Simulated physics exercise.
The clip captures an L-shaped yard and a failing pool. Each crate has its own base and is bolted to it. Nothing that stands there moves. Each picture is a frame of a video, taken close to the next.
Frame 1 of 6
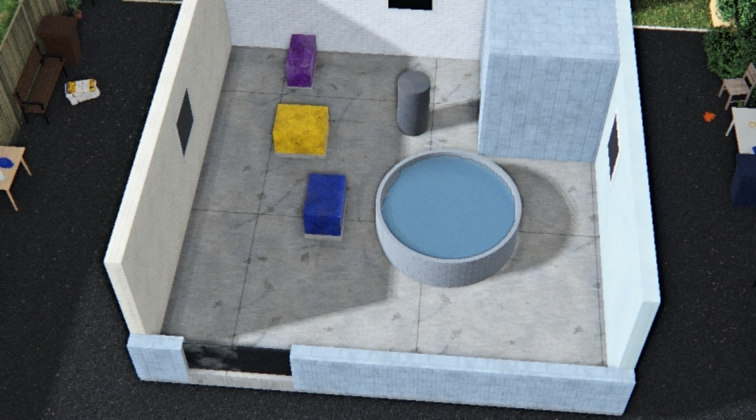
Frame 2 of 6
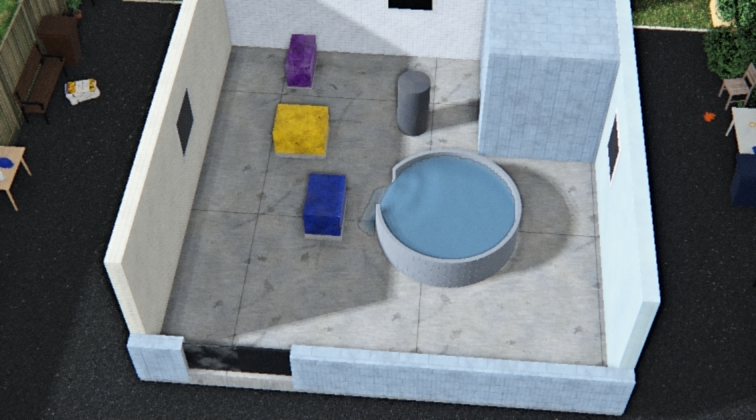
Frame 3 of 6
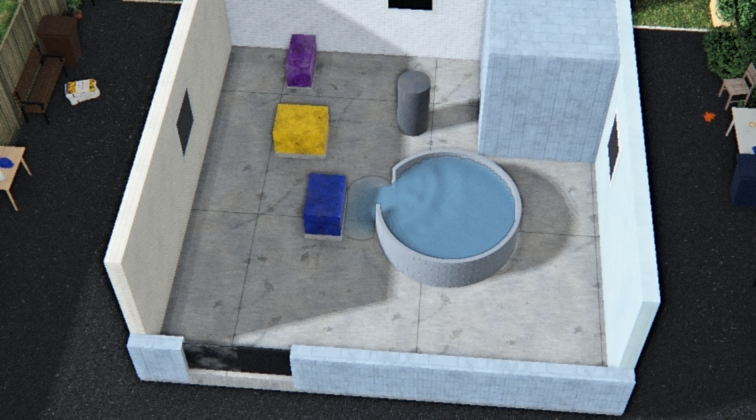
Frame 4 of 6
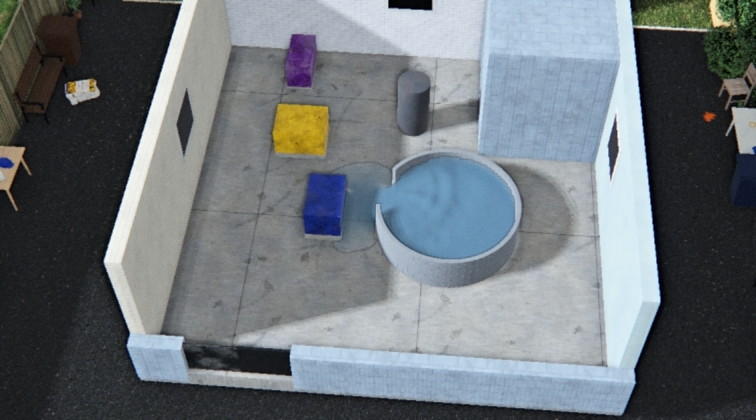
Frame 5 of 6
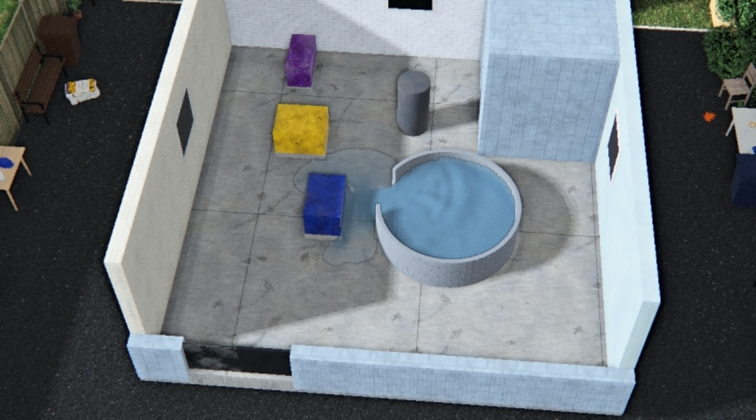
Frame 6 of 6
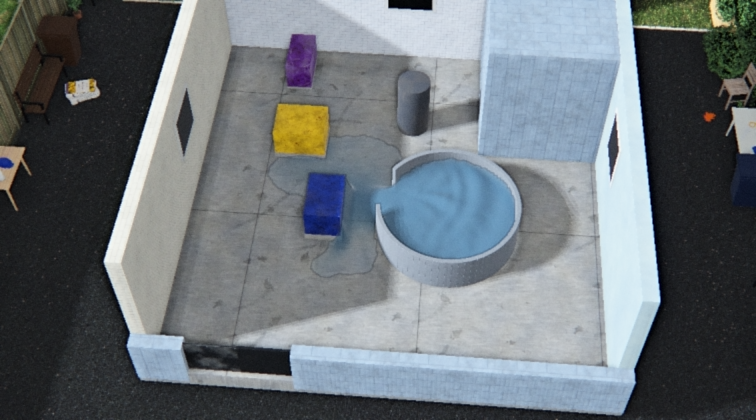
The clip shows a walled yard with purple, yellow and blue blocks, a gray cylinder and a round pool, whose left side opens, letting water pour out toward the blue block and spread around it across the floor.
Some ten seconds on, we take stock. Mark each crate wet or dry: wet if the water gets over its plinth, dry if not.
Purple crate wet, blue crate wet, yellow crate wet.
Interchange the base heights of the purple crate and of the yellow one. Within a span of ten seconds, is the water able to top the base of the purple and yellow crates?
Purple crate: Flooded; yellow crate: Flooded.
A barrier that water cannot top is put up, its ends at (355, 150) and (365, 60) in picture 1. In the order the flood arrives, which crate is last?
The purple one is last.
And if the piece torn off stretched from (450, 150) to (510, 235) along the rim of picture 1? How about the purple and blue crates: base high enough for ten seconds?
As I see it, purple is doused and blue stays clear.
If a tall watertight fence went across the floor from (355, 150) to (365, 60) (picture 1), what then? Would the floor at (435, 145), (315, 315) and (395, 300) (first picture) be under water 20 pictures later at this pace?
As listed: Flooded, awash, awash.
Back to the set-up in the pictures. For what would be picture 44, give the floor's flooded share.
80 %.
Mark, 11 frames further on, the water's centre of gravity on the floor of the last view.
The water's middle lies around (401, 215).
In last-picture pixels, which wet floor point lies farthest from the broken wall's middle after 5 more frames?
About at (212, 127).
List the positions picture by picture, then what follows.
In the first picture, the round pool at (448, 206) is whole and still.
In the second picture, water pours out at (384, 205) and has run to (364, 228).
In the third picture, water pours out at (384, 205) and has run to (343, 229).
In the fourth picture, water pours out at (384, 205) and has run to a hidden place.
In the fifth picture, water pours out at (384, 205) and has run to (302, 172).
In the sixth picture, water pours out at (384, 204) and has run to (277, 165).
A moment on, water covers 20 % of the floor; the purple crate not reached, the blue crate water round its plinth, the yellow crate water round its plinth.
Next, water covers 40 % of the floor; the purple crate water round its plinth, the blue crate water round its plinth, the yellow crate water round its plinth.
Then, water covers 60 % of the floor; the purple crate water round its plinth, the blue crate water round its plinth, the yellow crate water round its plinth.
Later, water covers 80 % of the floor; the purple crate water round its plinth, the blue crate water round its plinth, the yellow crate water round its plinth.
In the end, water covers 100 % of the floor; the purple crate was topped, the blue crate was topped, the yellow crate was topped.
